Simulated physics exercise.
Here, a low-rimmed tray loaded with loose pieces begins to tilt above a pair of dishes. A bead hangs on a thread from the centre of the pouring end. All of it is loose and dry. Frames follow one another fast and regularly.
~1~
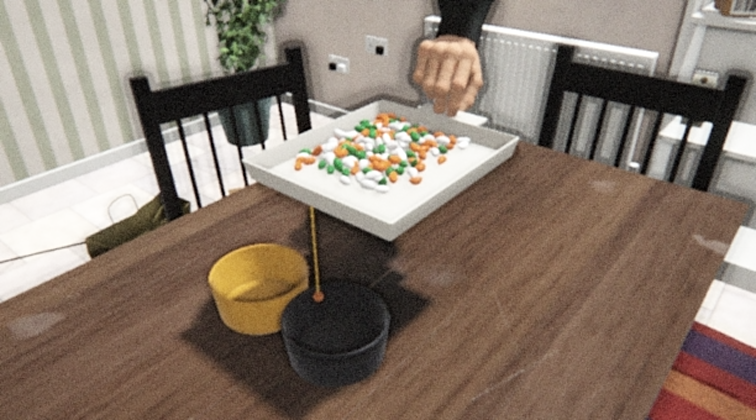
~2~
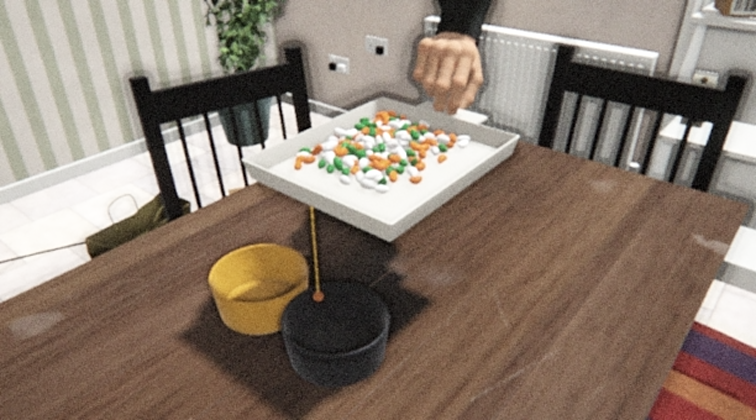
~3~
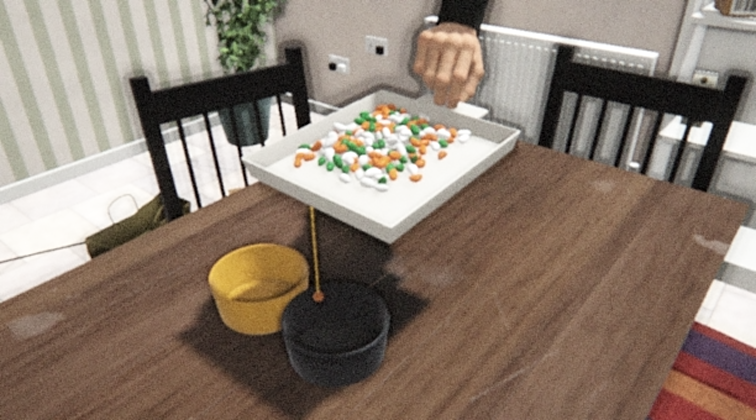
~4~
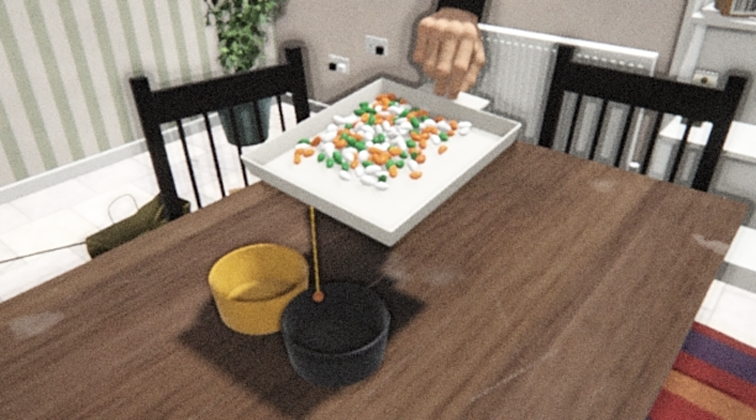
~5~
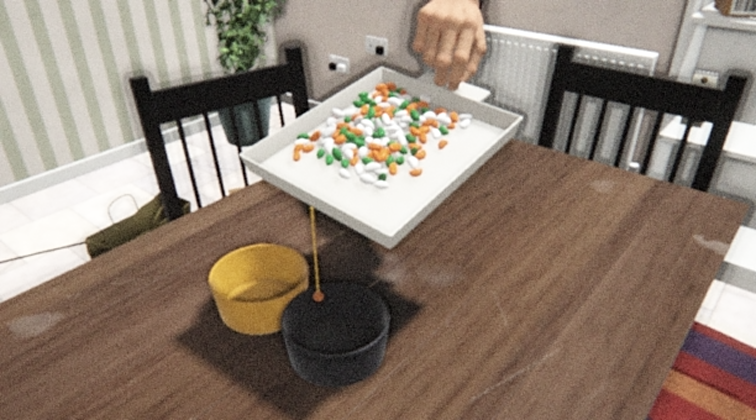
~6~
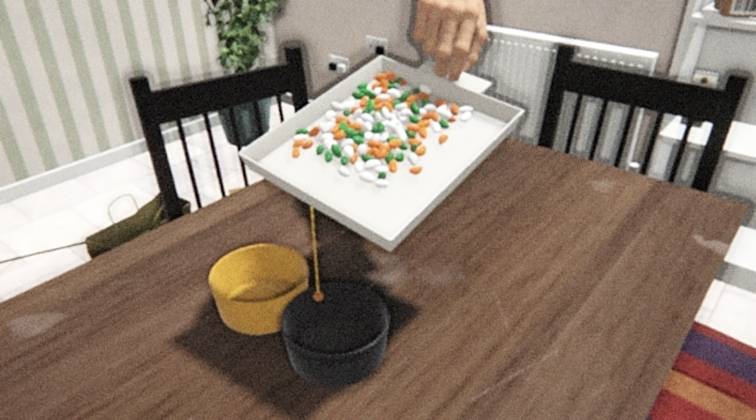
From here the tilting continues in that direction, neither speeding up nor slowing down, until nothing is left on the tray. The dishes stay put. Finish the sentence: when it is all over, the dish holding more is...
The right one.
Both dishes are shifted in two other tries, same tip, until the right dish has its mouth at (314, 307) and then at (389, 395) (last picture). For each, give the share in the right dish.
Roughly 10 per cent, and 30 per cent.
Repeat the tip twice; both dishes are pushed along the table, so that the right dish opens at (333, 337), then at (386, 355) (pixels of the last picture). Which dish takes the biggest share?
Try 1 - the dish at right, try 2 - the dish at right.
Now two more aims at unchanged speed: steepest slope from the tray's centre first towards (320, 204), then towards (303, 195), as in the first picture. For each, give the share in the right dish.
First case: 20 %; second case: 0 %.
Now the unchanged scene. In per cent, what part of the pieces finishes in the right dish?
Roughly 30 %.
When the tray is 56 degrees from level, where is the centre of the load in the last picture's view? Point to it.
I'd put it at about (369, 168).
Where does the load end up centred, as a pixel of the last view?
Near (367, 397).
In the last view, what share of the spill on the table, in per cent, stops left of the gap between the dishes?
It amounts to some 10 percent.
Just after the last frame, tray tipped steeply; every one on the tray.
A moment on, tray tipped right over; almost all on the tray; about a tenth outside both; just a few in the air.
Further on, tray tipped past a quarter turn; roughly a quarter in the right dish; the larger part outside both.
When it is over, tray tipped past a quarter turn; roughly a quarter in the right dish; not one in the left dish; the larger part outside both.
